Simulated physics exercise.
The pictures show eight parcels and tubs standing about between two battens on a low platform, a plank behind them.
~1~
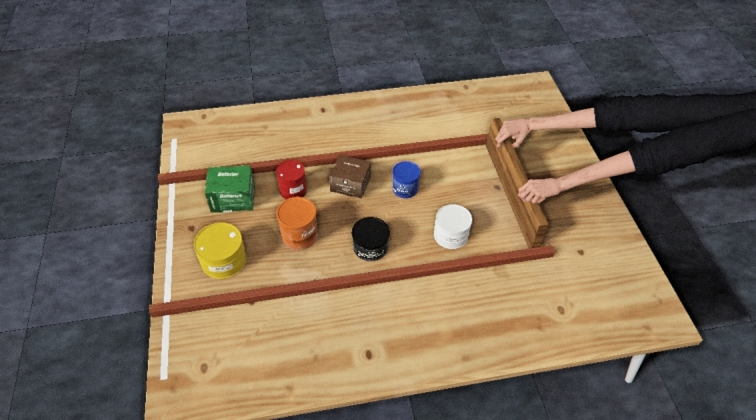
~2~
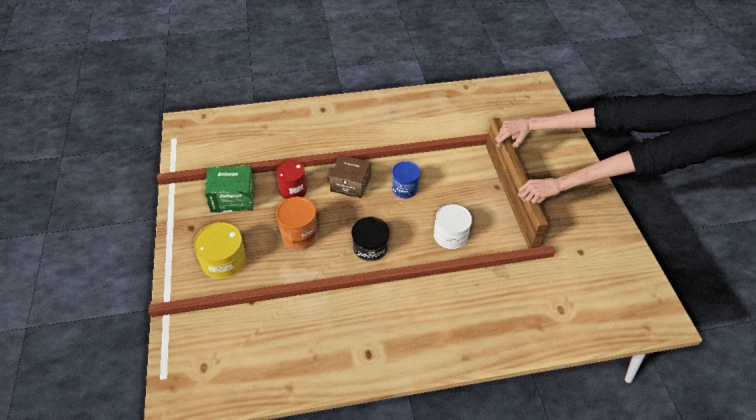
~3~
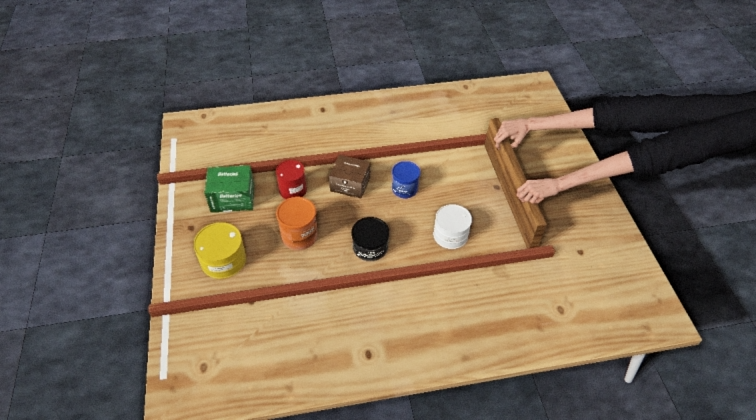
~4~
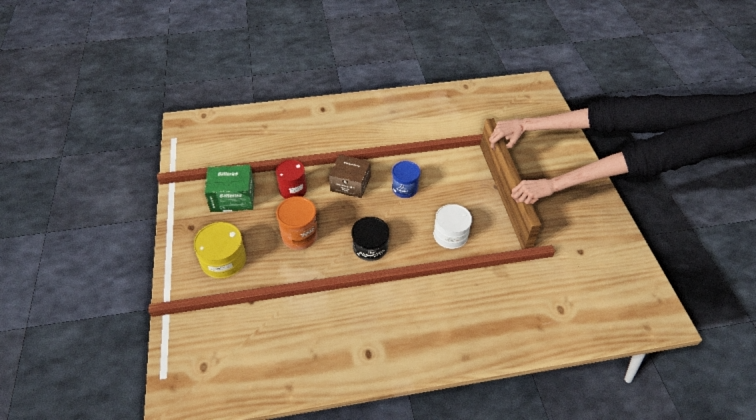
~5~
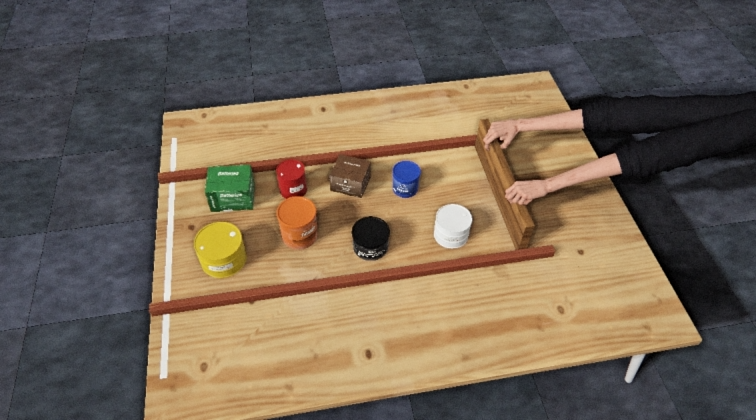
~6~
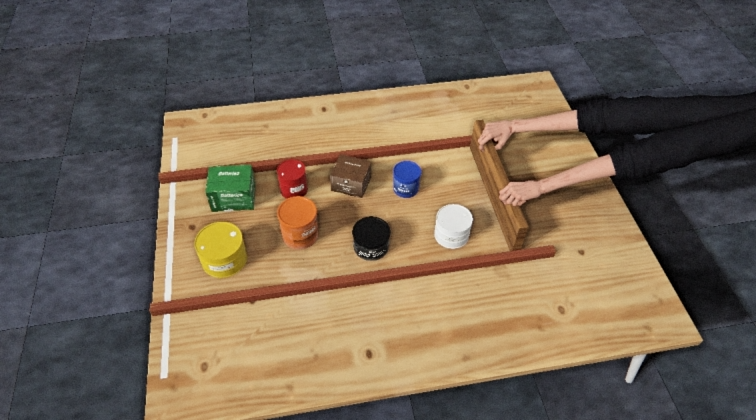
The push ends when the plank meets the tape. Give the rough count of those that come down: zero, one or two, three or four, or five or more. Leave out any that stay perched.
Here the number that fall off is five or more.
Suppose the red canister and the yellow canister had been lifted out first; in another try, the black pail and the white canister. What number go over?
The counts: 6 and 6.
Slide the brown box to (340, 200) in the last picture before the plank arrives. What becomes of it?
From there it goes over.
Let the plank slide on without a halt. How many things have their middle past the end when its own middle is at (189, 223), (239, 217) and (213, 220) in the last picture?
Past the end: 4, 1 and 2.
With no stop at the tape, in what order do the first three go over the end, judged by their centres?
In order: The green box, then the yellow canister, then the black pail.
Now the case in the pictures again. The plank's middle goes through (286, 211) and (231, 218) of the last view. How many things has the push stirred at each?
At the one place 8, at the other 8.
Soon after, none off yet; yellow canister at rest near (221, 250); green box at rest near (231, 188); red canister at rest near (293, 180).
Then, none off yet; yellow canister at rest near (221, 250); green box moving near (229, 188); red canister moved about its own width near (265, 183).
Further on, none off yet; yellow canister moved about its own width near (169, 246); green box moved well along near (146, 202); red canister moved well along near (183, 192).
At rest, the number that fall off is five or more; fallen, white canister, blue pail, black pail, brown box, orange pail, red canister, green box and yellow canister.
